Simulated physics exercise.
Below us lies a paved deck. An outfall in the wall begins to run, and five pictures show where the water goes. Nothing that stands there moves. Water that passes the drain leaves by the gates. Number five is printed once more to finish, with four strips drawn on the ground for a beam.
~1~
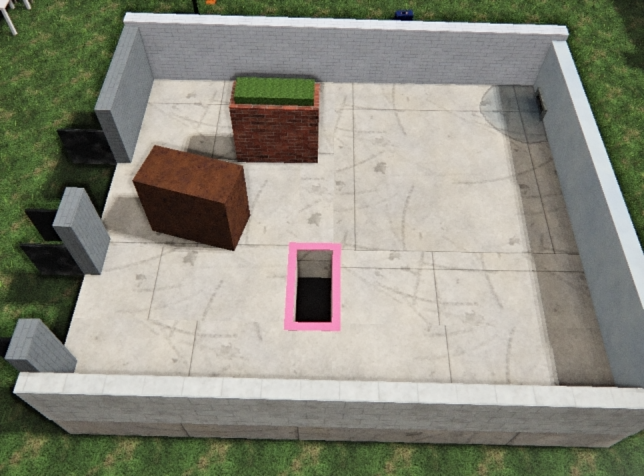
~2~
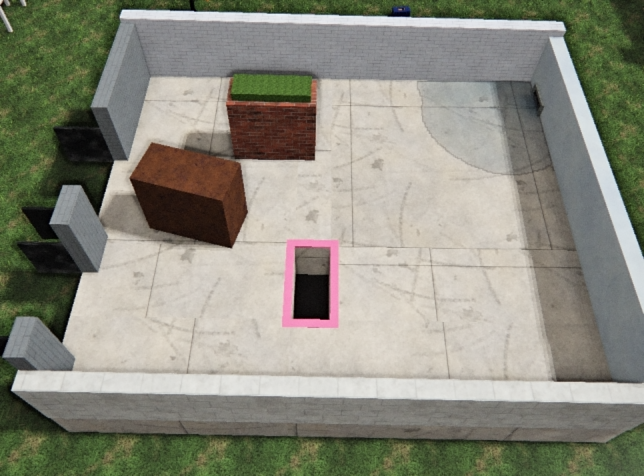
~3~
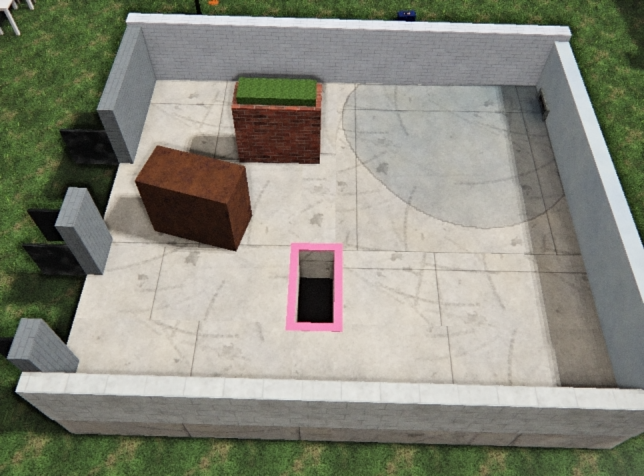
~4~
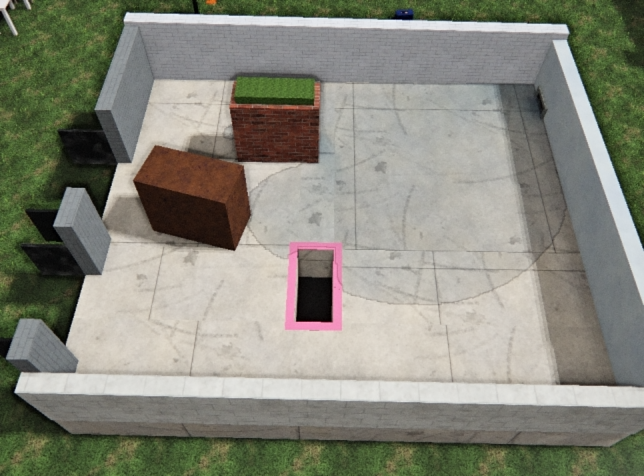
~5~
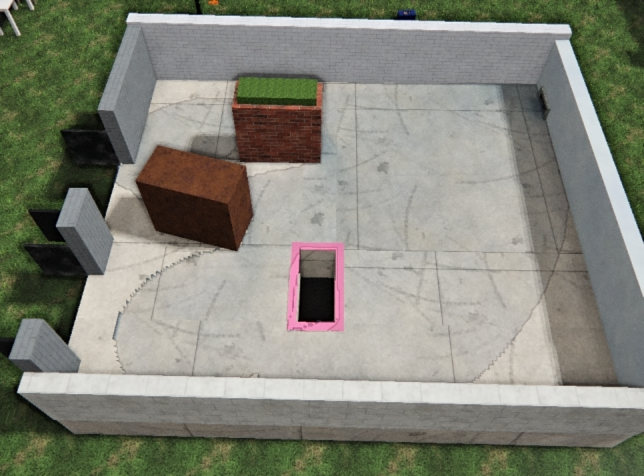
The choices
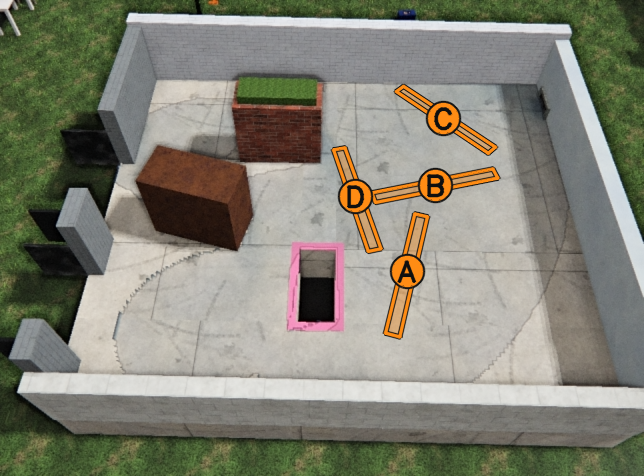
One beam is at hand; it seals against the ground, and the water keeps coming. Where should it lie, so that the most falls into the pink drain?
Choose A.
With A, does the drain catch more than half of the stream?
No.
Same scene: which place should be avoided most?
It is D.
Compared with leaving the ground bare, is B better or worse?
Place B is worse.
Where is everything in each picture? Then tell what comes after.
The first picture shows outfall at (541, 104); pink drain at (314, 285); open gate at (90, 316); open gate at (121, 199); front seen at (501, 128), 3 % of the ground wet; pink drain still dry.
The second picture shows front seen at (423, 95), 10 % of the ground wet; pink drain still dry.
The third picture shows front seen at (356, 149), 24 % of the ground wet; pink drain still dry.
The fourth picture shows front seen at (256, 222), 45 % of the ground wet; pink drain taking water.
The fifth picture shows front seen at (126, 348), 73 % of the ground wet; pink drain taking water.
On the marked copy, A from (392, 334) to (421, 215); B from (373, 197) to (495, 173); C from (399, 88) to (491, 150); D from (339, 148) to (374, 250).
If A is chosen, about 28 % of the stream goes into the pink drain, about 72 % out by the gates.
If B is chosen, about 17 % of the stream goes into the pink drain, about 83 % out by the gates.
If C is chosen, about 17 % of the stream goes into the pink drain, about 83 % out by the gates.
If D is chosen, about 10 % of the stream goes into the pink drain, about 89 % out by the gates.
